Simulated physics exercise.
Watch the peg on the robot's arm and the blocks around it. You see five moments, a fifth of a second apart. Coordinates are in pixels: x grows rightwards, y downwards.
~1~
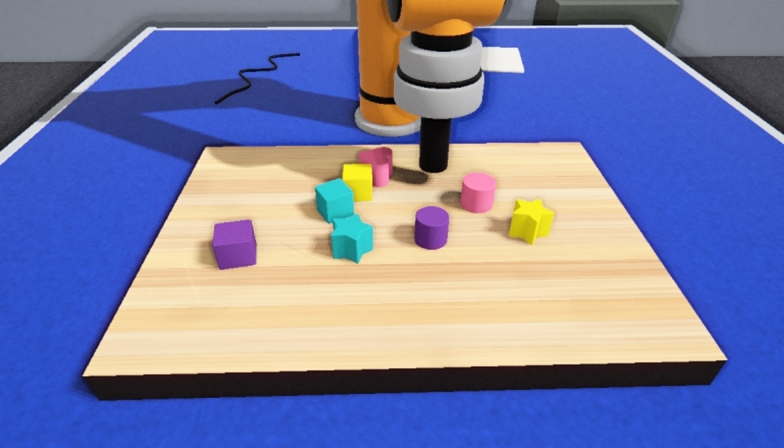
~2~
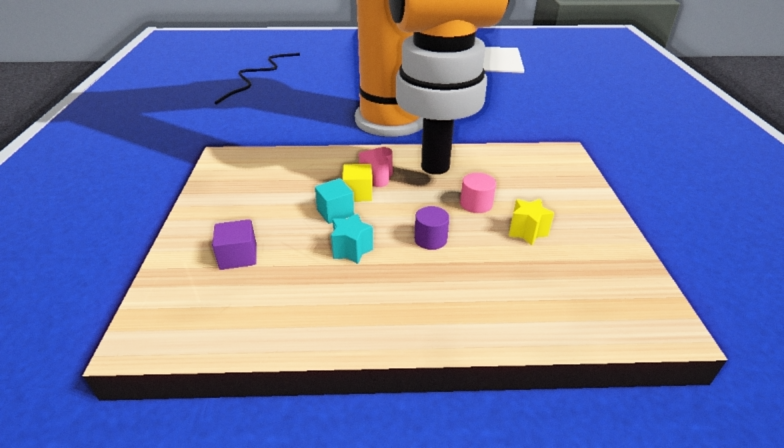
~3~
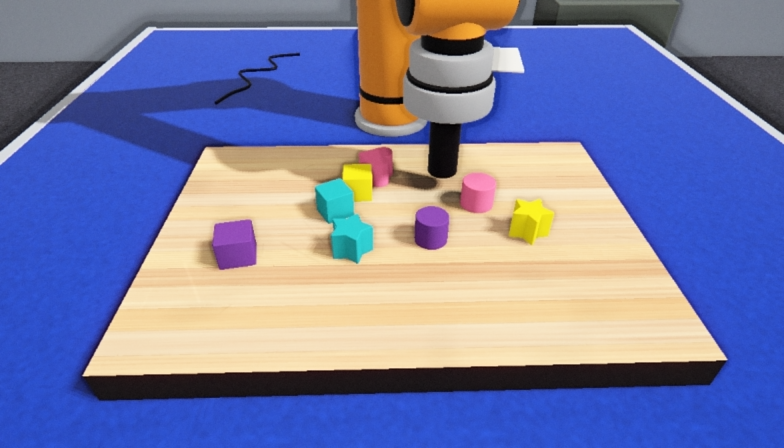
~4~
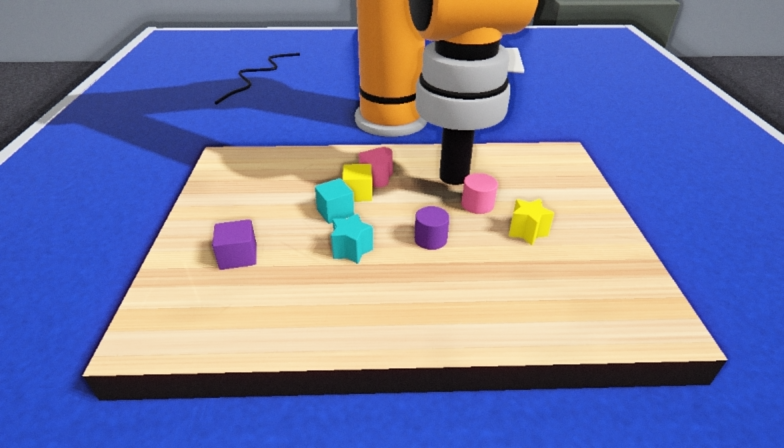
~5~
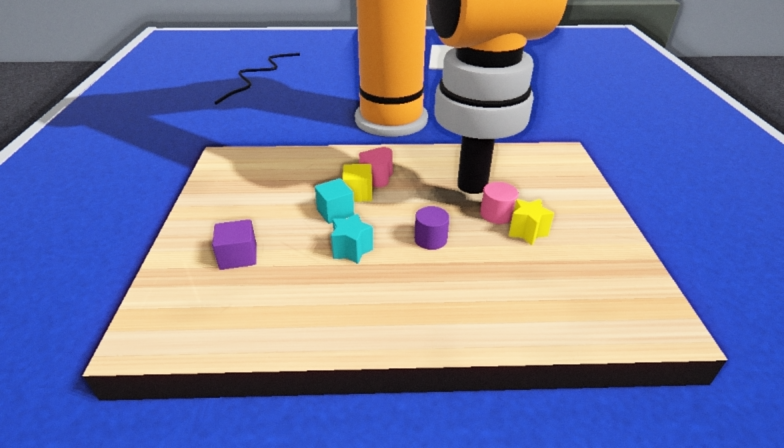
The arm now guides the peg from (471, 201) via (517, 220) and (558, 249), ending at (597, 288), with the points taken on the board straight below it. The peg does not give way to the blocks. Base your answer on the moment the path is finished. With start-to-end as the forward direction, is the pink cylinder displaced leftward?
Yes
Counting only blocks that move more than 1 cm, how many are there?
It moves two blocks.
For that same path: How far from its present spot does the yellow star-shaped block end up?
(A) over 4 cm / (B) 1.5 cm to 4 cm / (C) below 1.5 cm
The answer is A.
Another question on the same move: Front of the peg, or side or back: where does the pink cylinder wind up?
Slid off.
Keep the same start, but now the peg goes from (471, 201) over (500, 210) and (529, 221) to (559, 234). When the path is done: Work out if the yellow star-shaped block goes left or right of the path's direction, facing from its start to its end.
It's pushed right.
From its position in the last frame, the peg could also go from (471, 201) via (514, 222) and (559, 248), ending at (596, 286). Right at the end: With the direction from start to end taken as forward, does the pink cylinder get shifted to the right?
No, it doesn't check out.
The first path, step by step. One third of the way, peg at (521, 205); pink cylinder at (556, 208); yellow star-shaped block at (571, 228), turned 60° clockwise.
Two thirds of the way, peg at (563, 234); pink cylinder at (601, 225); yellow star-shaped block at (594, 244), turned 105° clockwise.
At the end, peg at (603, 272); purple cylinder not moved; pink cylinder at (605, 226); yellow star-shaped block at (641, 281), turned 100° clockwise.
